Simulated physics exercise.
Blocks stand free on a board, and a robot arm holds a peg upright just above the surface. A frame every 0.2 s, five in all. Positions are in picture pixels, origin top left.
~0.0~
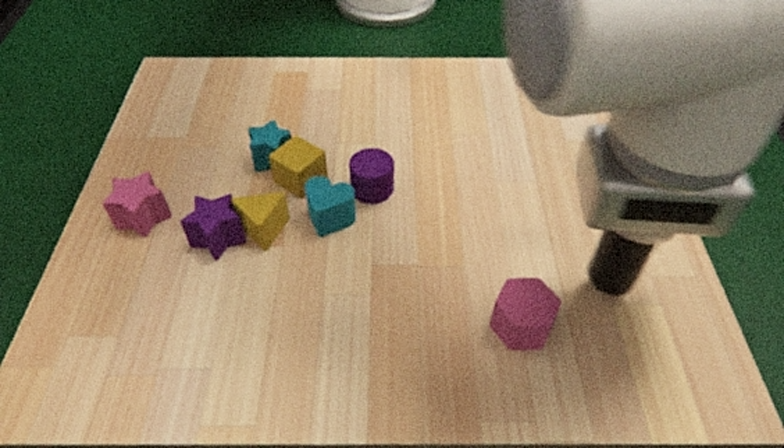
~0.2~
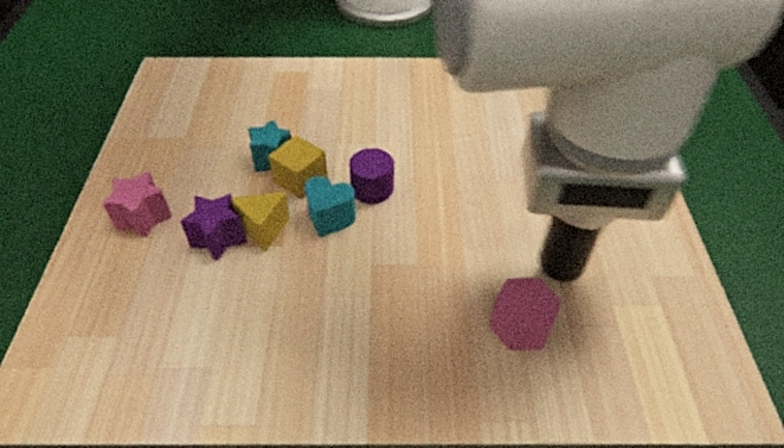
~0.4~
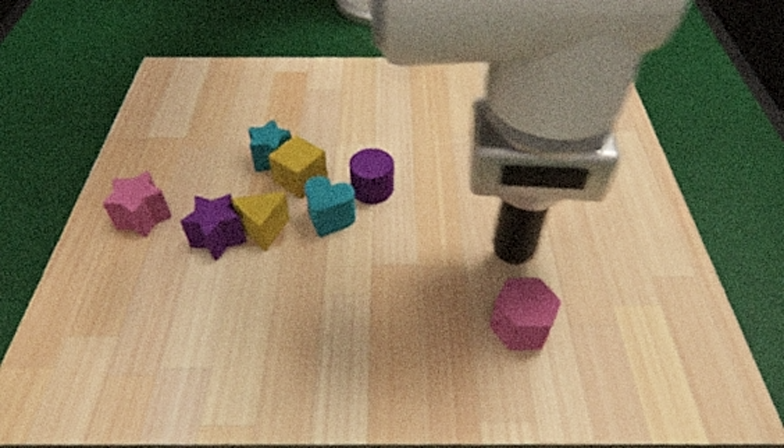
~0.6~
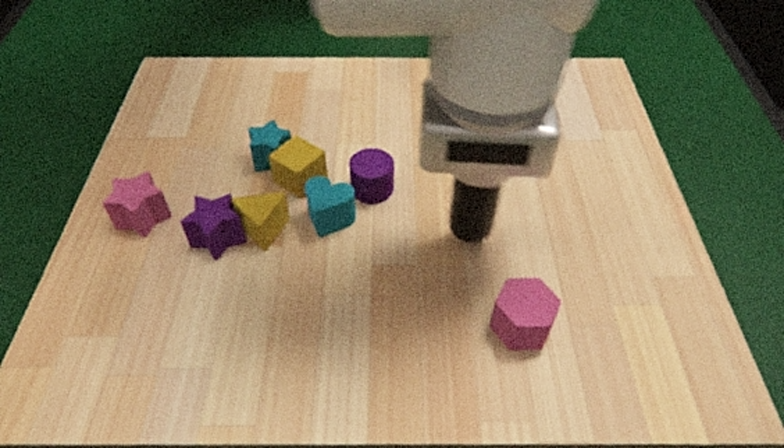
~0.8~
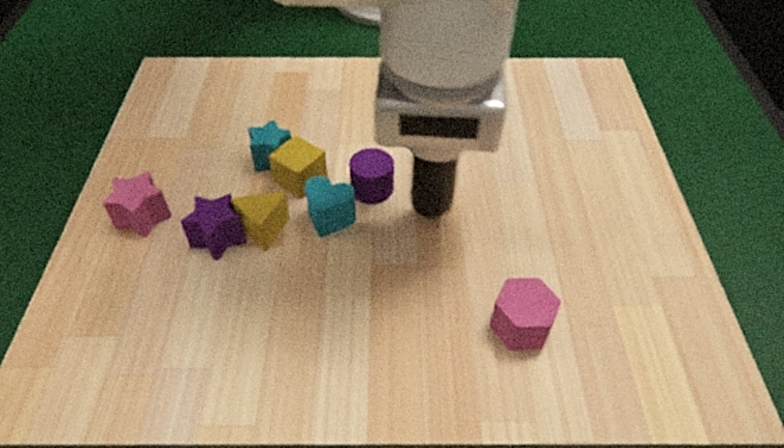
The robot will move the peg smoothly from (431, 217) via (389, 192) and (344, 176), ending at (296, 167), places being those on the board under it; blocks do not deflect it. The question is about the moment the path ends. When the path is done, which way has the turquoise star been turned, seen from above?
Viewed from above: Clockwise.
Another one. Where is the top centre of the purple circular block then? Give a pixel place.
Its top face will be centred at roughly (281, 115).
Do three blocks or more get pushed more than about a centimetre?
Yes, that is what happens.
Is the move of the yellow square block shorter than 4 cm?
Short answer: No.
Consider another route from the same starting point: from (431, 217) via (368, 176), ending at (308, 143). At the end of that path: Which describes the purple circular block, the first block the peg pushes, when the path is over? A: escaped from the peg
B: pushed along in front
Letter B.
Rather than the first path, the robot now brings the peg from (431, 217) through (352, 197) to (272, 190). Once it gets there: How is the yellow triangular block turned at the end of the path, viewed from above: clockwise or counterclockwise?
Viewed from overhead, the yellow triangular block winds up turned clockwise.
On the path given first. One third of the way, peg (389, 178); purple circular block (350, 153).
Two thirds of the way, peg (342, 161); turquoise star (243, 131), turned 25° clockwise; yellow square block (272, 147), turned 75° anticlockwise; purple circular block (310, 131).
At the end, peg (293, 153); turquoise star (219, 126), turned 25° clockwise; yellow square block (243, 143), turned 80° anticlockwise; turquoise heart-shaped block in place; purple circular block (281, 115).
